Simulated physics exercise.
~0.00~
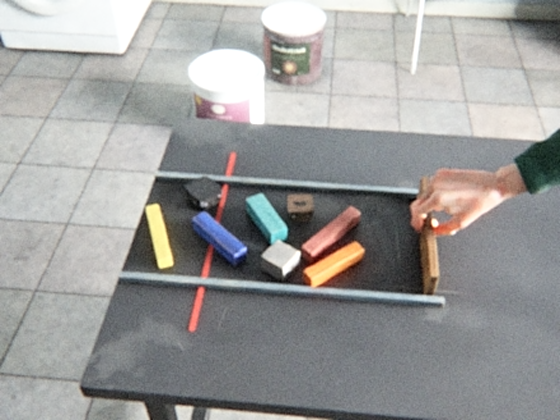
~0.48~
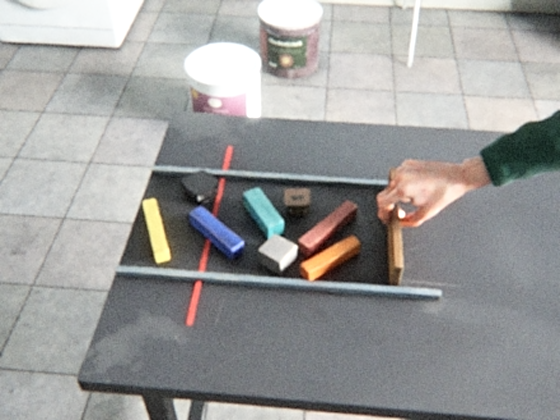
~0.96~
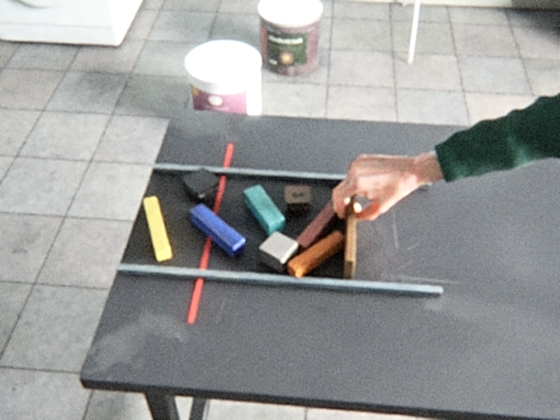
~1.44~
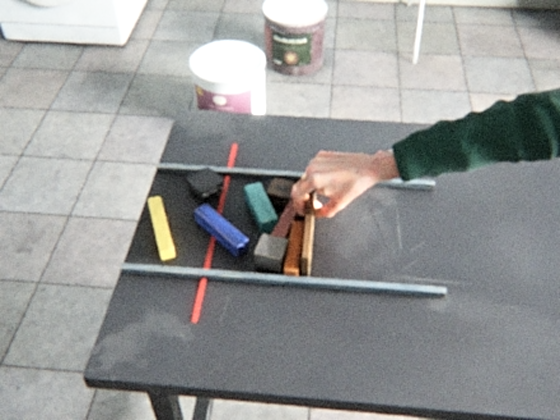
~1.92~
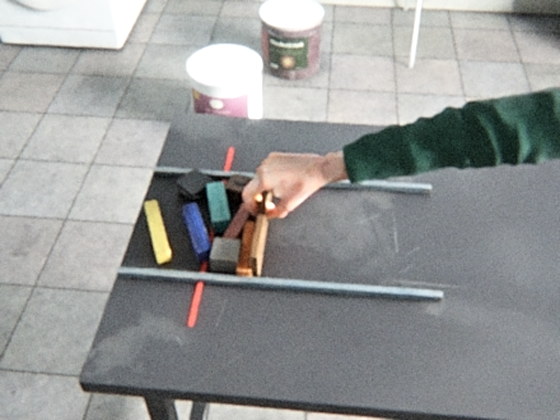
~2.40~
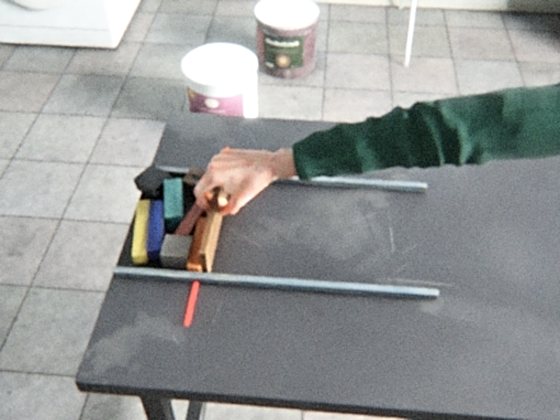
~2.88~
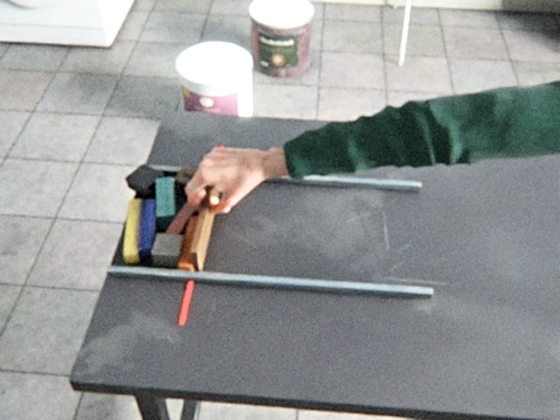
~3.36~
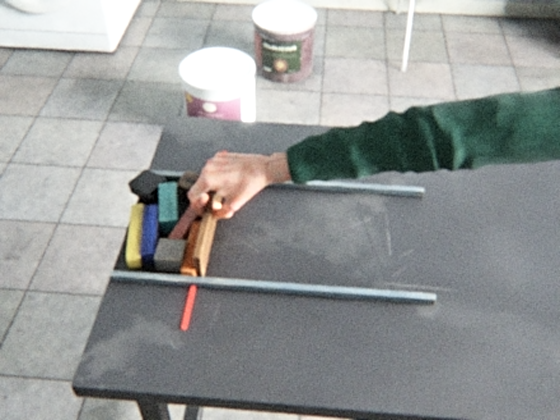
On a dark tabletop in a tiled room, with tubs standing on the floor behind, colourful sticks and blocks lie scattered between two pale rails, near a strip of red tape. A hand in a green sleeve holds a wooden board upright at the right and slides it left. The board gathers the orange stick and reddish bar first, then the grey and brown blocks. The bunch presses on past the tape, taking the blue, teal, black and yellow pieces along. Finally the board stops around the tape, with the pieces packed together near the table's left edge and none fallen.
